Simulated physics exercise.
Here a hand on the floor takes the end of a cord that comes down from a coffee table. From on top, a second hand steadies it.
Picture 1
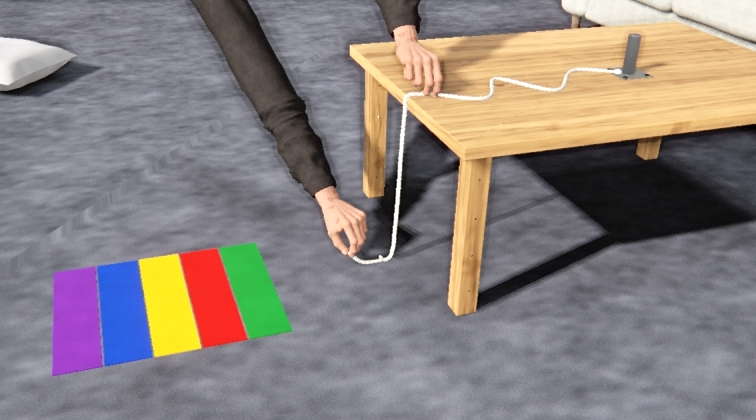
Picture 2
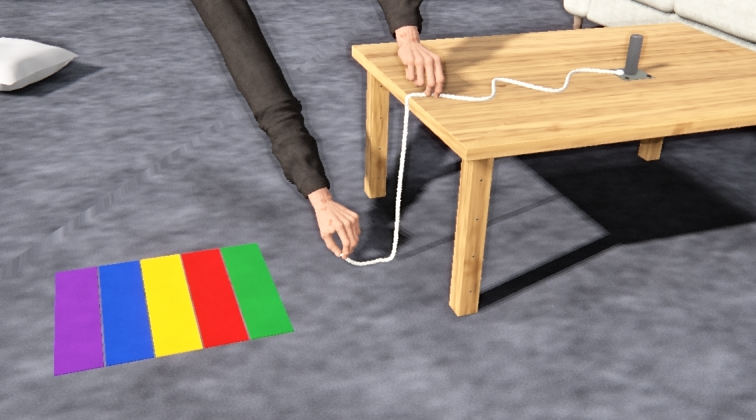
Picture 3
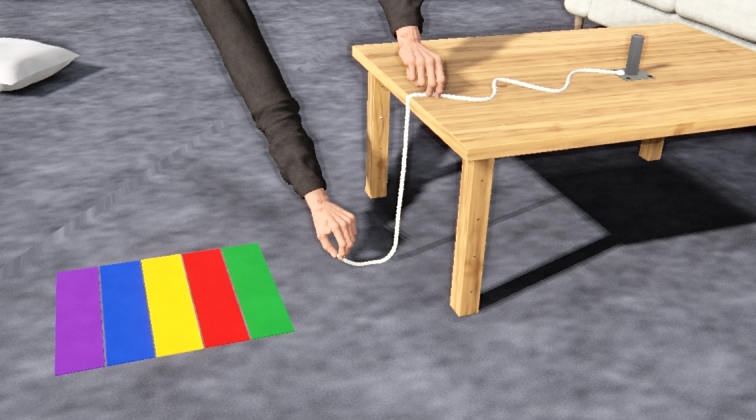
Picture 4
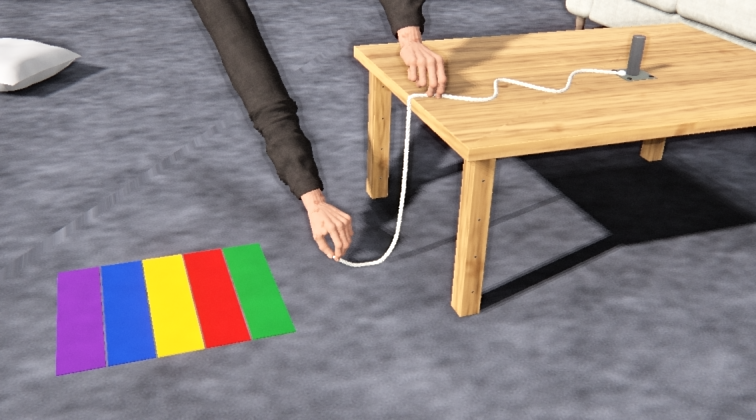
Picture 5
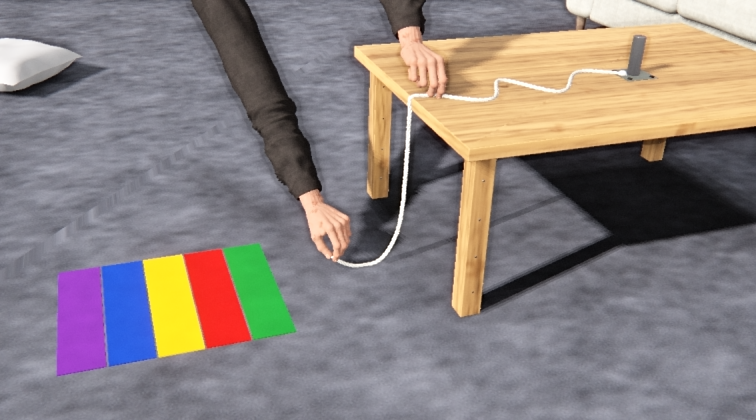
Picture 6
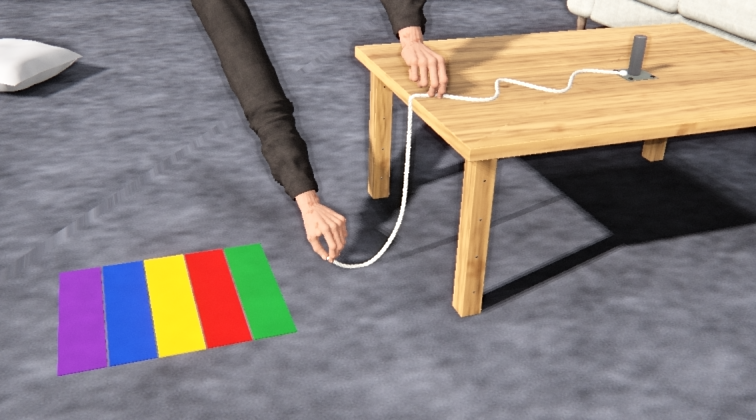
A hand near the floor held the end of a white cord hanging from a wooden coffee table and drew it slightly left, toward the colored stripes, while another hand rested on the tabletop.
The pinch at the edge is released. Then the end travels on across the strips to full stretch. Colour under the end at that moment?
Blue.
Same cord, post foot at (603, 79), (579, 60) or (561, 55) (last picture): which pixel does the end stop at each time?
In order, near (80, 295), (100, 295) and (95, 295).
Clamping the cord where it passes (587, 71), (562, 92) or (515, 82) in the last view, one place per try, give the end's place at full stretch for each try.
About (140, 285), (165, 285) and (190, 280).
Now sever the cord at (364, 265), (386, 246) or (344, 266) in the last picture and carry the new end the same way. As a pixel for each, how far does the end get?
The three cuts give roughly (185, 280), (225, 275) and (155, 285) respectively.
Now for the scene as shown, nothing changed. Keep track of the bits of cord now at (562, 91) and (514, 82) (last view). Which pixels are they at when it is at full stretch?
At (525, 86), then (479, 91).
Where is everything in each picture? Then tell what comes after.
The first frame shows end (349, 253); green (264, 316); red (220, 324); yellow (174, 332); blue (126, 341); purple (77, 350).
The second frame shows end (342, 254); cord through (584, 71) (554, 91) (494, 89) (430, 95) (402, 163) (396, 240).
The third frame shows end (338, 255).
The fourth frame shows end (335, 256); cord through (586, 71) (556, 92) (496, 90) (432, 95) (406, 164) (395, 241).
The fifth frame shows end (333, 257).
The sixth frame shows end (329, 258); cord through (587, 71) (557, 92) (497, 90) (433, 95) (407, 164) (391, 240).
Soon after, end near (205, 277); over red.
After that, end near (156, 285); over yellow.
At the stop, end near (128, 289); over blue. The end stops over the blue strip.
